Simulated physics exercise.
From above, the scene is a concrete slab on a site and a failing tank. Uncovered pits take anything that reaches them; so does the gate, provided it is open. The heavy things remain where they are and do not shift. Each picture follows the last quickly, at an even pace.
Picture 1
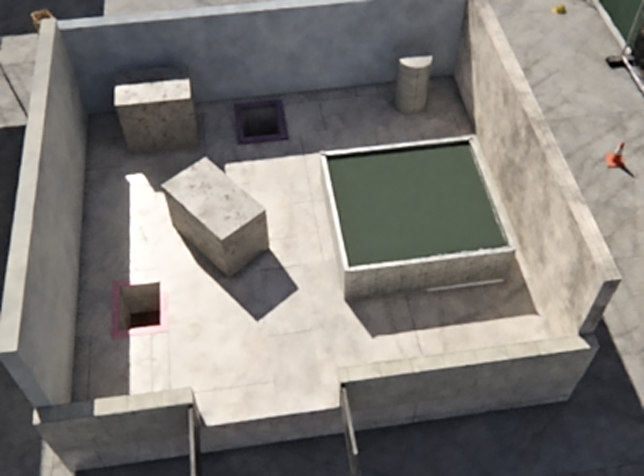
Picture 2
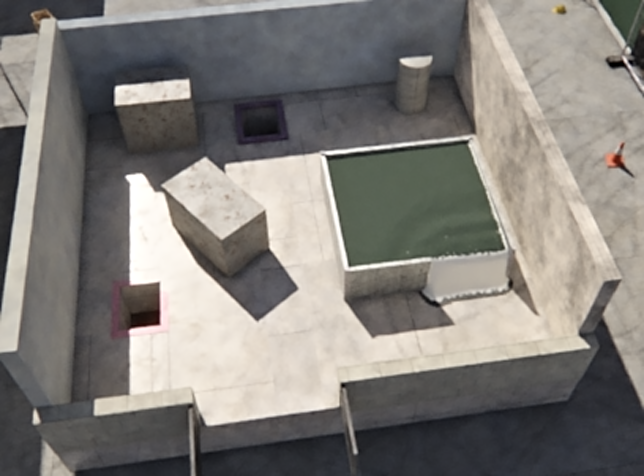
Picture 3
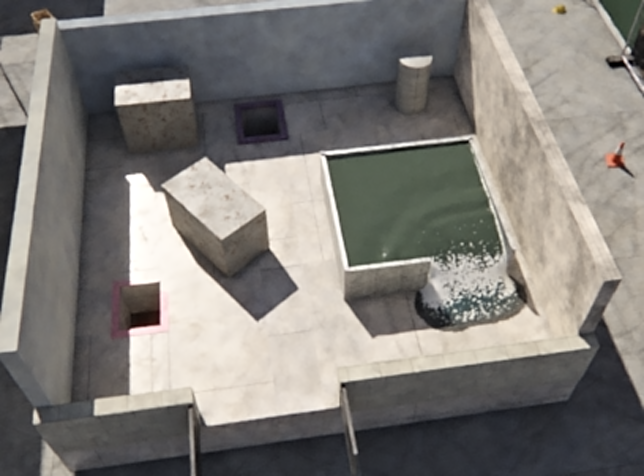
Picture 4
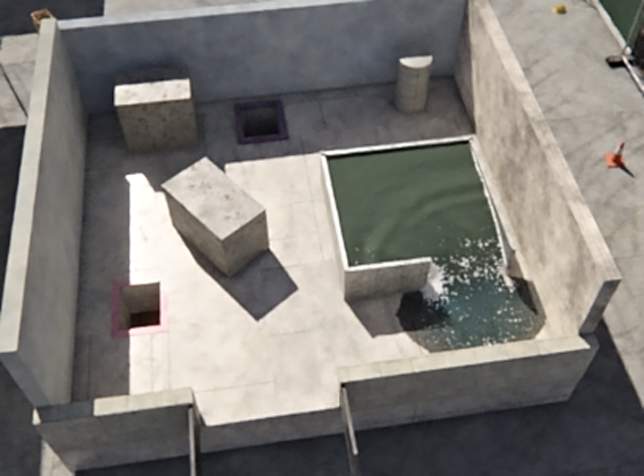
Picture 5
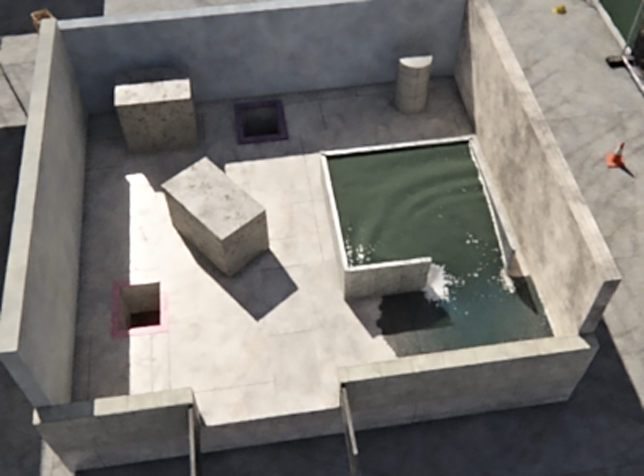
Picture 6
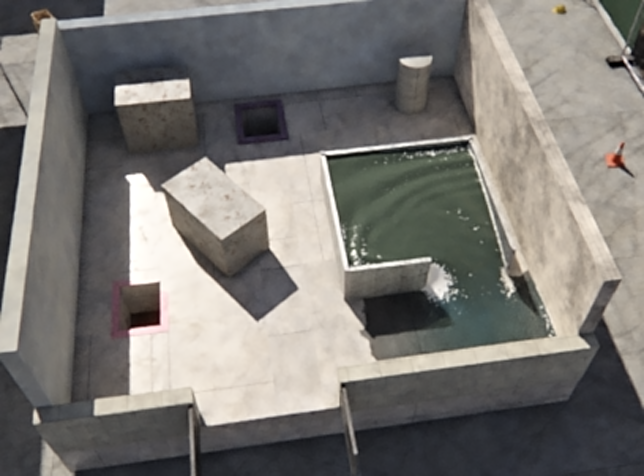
Green water bursting from the near right corner of an open tank, splashing onto the concrete slab and spreading along the low front wall.
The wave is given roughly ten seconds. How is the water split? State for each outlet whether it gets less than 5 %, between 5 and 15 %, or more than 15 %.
In order: The gate will likely win a middling part of five to fifteen per cent; the pink pit will likely win a major part beyond fifteen per cent; the purple pit will likely win a minor part below five per cent.
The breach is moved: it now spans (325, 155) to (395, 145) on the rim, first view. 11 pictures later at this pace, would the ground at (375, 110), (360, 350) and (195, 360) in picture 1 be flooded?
Spot by spot: Soaked through, then unaffected, then unaffected.
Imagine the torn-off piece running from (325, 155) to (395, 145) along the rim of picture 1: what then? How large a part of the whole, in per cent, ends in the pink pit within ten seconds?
Approximate share, pink: 4 in a hundred.
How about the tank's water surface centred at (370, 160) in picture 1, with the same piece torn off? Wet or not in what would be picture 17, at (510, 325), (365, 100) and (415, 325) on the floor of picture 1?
So, first one got wet, second one stays dry, third one got wet.
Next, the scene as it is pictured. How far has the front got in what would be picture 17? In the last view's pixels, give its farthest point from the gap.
Farthest reach: (172, 414).
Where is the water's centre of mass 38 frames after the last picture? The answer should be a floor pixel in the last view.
I'd say near (360, 259).
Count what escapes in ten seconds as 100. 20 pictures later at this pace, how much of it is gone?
Roughly 10 per cent.
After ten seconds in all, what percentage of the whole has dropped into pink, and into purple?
Roughly 22 %, then roughly 2 %.
A moment on, water covers 10 % of the floor; the gate 0 %, the pink pit 0 %, the purple pit 0 %.
Next, water covers 25 % of the floor; the gate 0 %, the pink pit 0 %, the purple pit 0 %.
Then, water covers 50 % of the floor; the gate 1 %, the pink pit 2 %, the purple pit 0 %.
Later, water covers 80 % of the floor; the gate 4 %, the pink pit 10 %, the purple pit 0 %.
In the end, water covers 100 % of the floor; the gate 7 %, the pink pit 22 %, the purple pit 1 %.
